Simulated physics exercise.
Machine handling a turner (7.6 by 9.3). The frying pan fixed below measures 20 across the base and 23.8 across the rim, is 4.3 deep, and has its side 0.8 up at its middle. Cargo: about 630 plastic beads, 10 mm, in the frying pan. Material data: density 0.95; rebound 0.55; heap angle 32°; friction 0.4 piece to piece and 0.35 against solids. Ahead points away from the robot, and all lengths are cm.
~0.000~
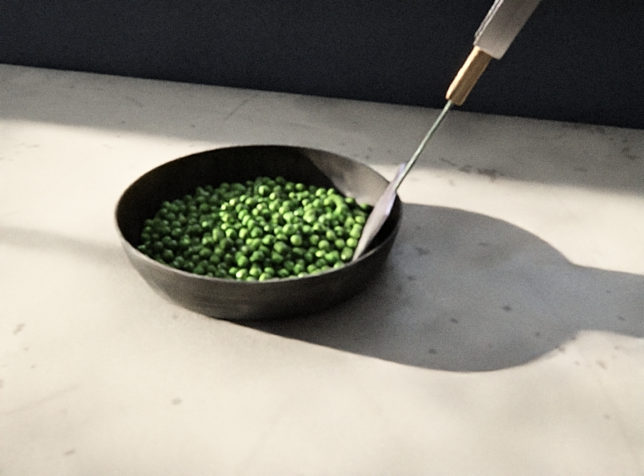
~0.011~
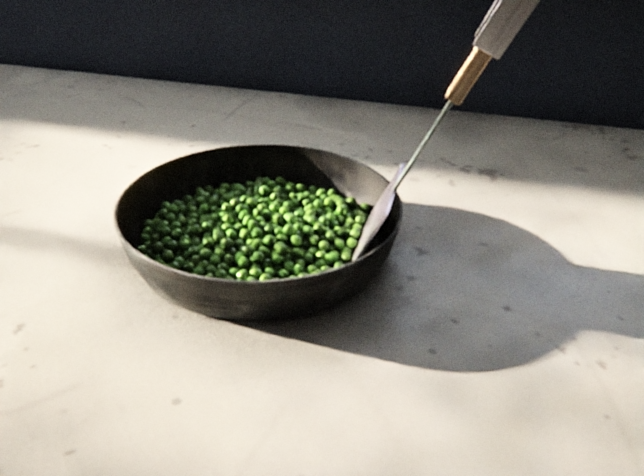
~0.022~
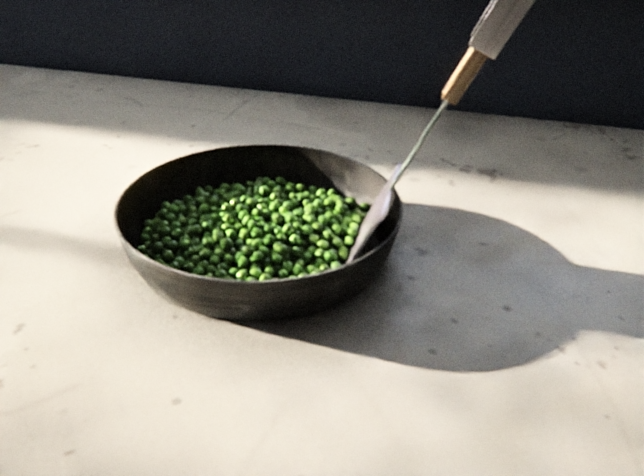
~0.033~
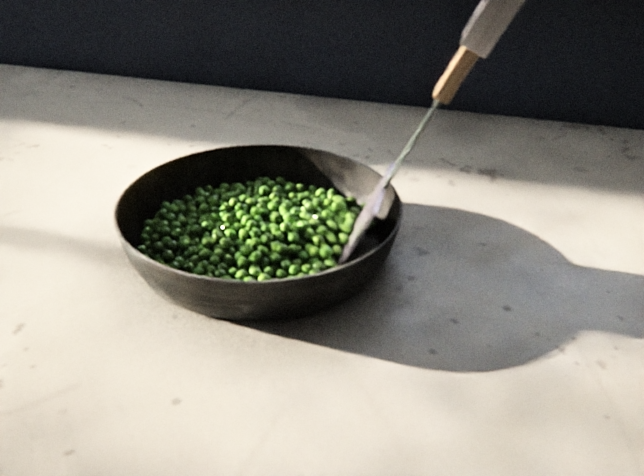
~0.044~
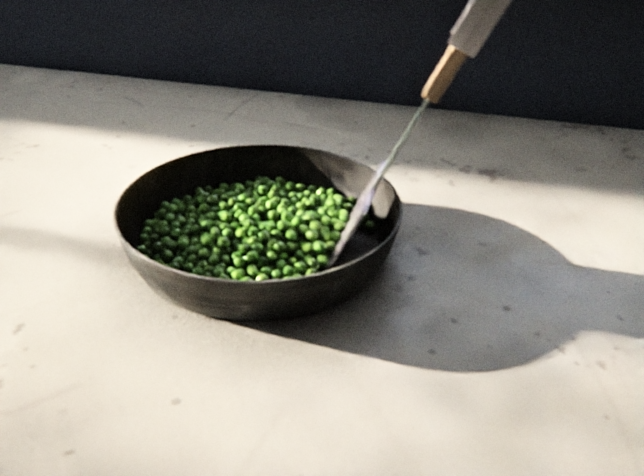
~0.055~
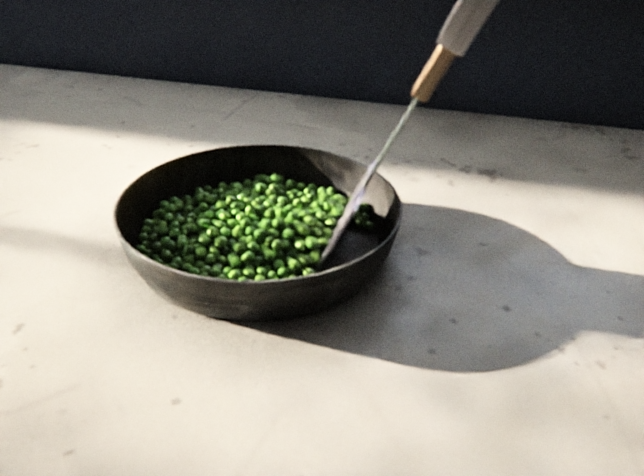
In this clip, a machine holds a turner at the right side of a dark pan of green beads on a pale surface, then slides it slowly left, pushing nearby beads a short way and exposing some pan bottom.
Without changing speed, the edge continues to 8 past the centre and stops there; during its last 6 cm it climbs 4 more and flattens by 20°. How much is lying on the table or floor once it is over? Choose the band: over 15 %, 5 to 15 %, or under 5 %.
5 to 15 %.
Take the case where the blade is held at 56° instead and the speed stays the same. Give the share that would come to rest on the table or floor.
In that case around 10 per cent.
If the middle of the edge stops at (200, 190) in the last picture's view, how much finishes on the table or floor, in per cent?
Estimate: Approx. 5 %.
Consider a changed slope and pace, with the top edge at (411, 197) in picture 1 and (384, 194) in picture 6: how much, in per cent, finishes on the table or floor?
It works out to about 10 %, more or less.
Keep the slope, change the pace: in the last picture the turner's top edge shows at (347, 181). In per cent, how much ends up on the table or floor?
Some 20 per cent.
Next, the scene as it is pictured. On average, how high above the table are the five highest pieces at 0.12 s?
Roughly 5 cm above the table.
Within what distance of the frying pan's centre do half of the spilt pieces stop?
Looks like roughly 24 centimetres to me.
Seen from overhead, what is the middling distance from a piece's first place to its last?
Around 3 cm, measured level.
After 0.12 s, sloping 65°, highest piece 5 above the table; 630 in the frying pan.
After 0.19 s, sloping 58°, highest piece 6 above the table; 630 in the frying pan.
After 0.43 s, sloping 45°, highest piece 6 above the table; 568 in the frying pan, 61 on the table or floor, 1 on the blade or in flight.
After 1.48 s, sloping 45°, highest piece 5 above the table; 567 in the frying pan, 63 on the table or floor.
In the end, 567 in the frying pan, 63 on the table or floor. That is 10 % on the table or floor.
